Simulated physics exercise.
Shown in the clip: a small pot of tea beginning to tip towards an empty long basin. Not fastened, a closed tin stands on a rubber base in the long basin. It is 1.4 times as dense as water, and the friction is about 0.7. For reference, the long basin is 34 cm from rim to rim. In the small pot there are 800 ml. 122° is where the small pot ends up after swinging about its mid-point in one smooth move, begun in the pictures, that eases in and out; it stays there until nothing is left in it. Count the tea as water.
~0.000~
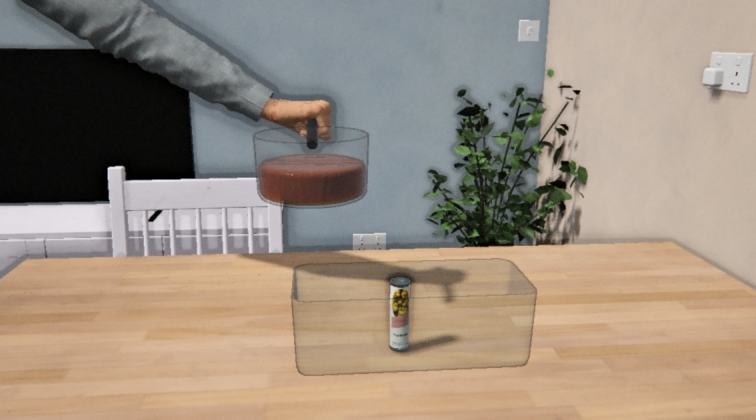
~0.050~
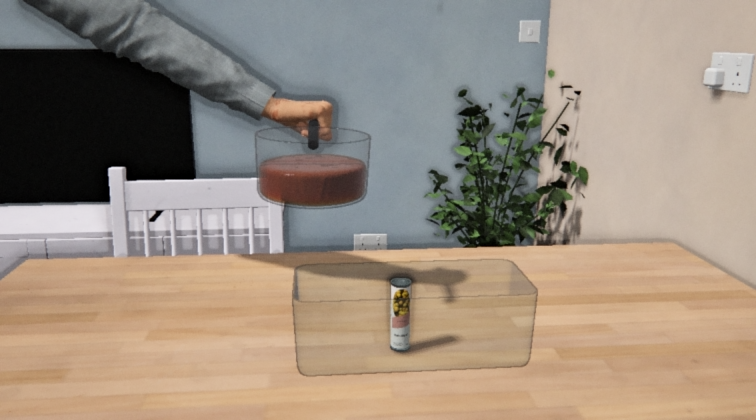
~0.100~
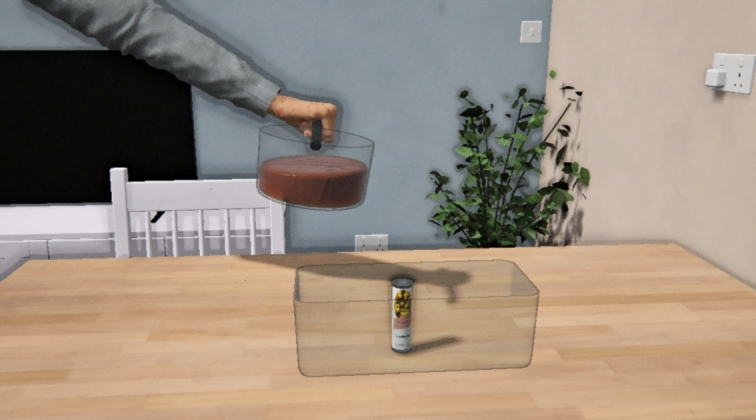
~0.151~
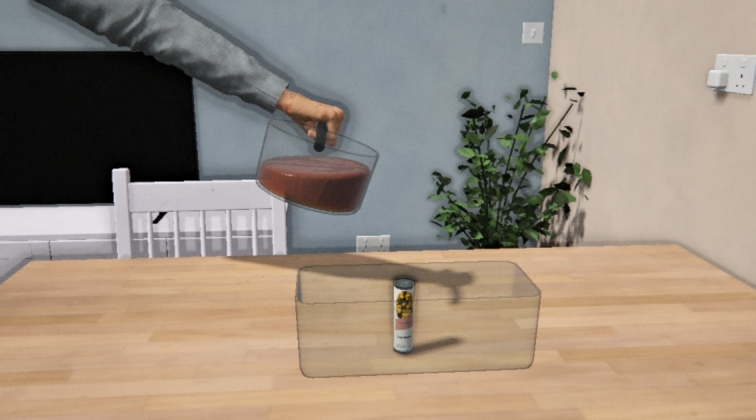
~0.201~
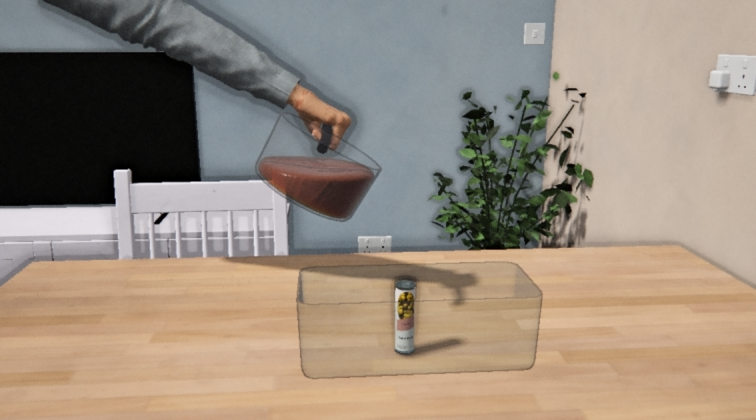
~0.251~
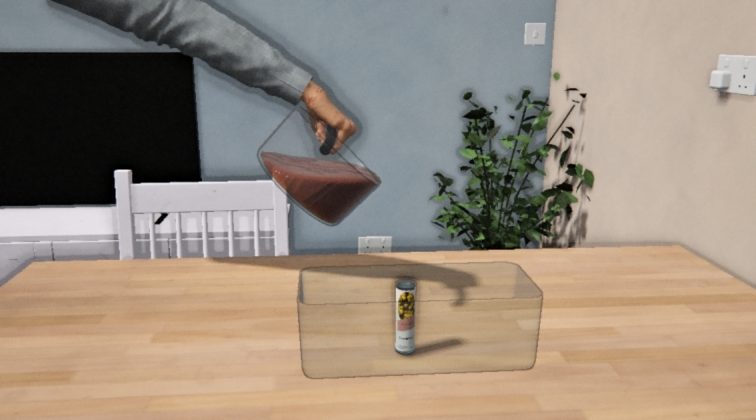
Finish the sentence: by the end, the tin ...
By the end, the tin has toppled.
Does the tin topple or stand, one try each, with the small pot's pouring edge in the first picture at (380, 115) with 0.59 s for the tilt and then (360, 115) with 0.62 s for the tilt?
Run one: It tumbles. Run two: It tumbles.
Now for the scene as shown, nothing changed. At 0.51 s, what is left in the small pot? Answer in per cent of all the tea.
Around 18 percent.
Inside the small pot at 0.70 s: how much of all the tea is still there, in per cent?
Roughly 2 percent remains.
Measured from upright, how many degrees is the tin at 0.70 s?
Lean: Around 5° from upright.
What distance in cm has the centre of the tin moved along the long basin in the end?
Net tin displacement: Roughly 8.5 cm.
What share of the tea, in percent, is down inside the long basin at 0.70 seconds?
Some 90 per cent.
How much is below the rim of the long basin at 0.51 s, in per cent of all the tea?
Some 30 per cent.
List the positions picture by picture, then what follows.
In the first frame, tilt 0°; pouring edge (368, 135); surface from (258, 163) to (365, 162); the long basin's rim runs from (294, 283) to (524, 276); the tin's top is at (400, 284).
In the second frame, tilt 2°; pouring edge (370, 137); surface from (259, 163) to (366, 163).
In the third frame, tilt 8°; pouring edge (373, 144); surface from (261, 164) to (368, 165).
In the fourth frame, tilt 18°; pouring edge (378, 155); surface from (261, 163) to (370, 167).
In the fifth frame, tilt 30°; pouring edge (380, 169); surface from (259, 160) to (375, 170).
In the sixth frame, tilt 44°; pouring edge (378, 184); surface from (261, 152) to (373, 174); 1 per cent is over the edge.
By 0.51 s the tilt is 114° and 18 per cent is still to pour; the tin stands where it began.
By 0.70 s the tilt is 122° and 2 per cent is still to pour; the tin leans 7°.
By 0.89 s the tilt is 122° and 0 per cent is still to pour; the tin leans 57°.
By 1.11 s the tilt is 122° and 0 per cent is still to pour; the tin lies on its side.
At rest the tin lies on its side.
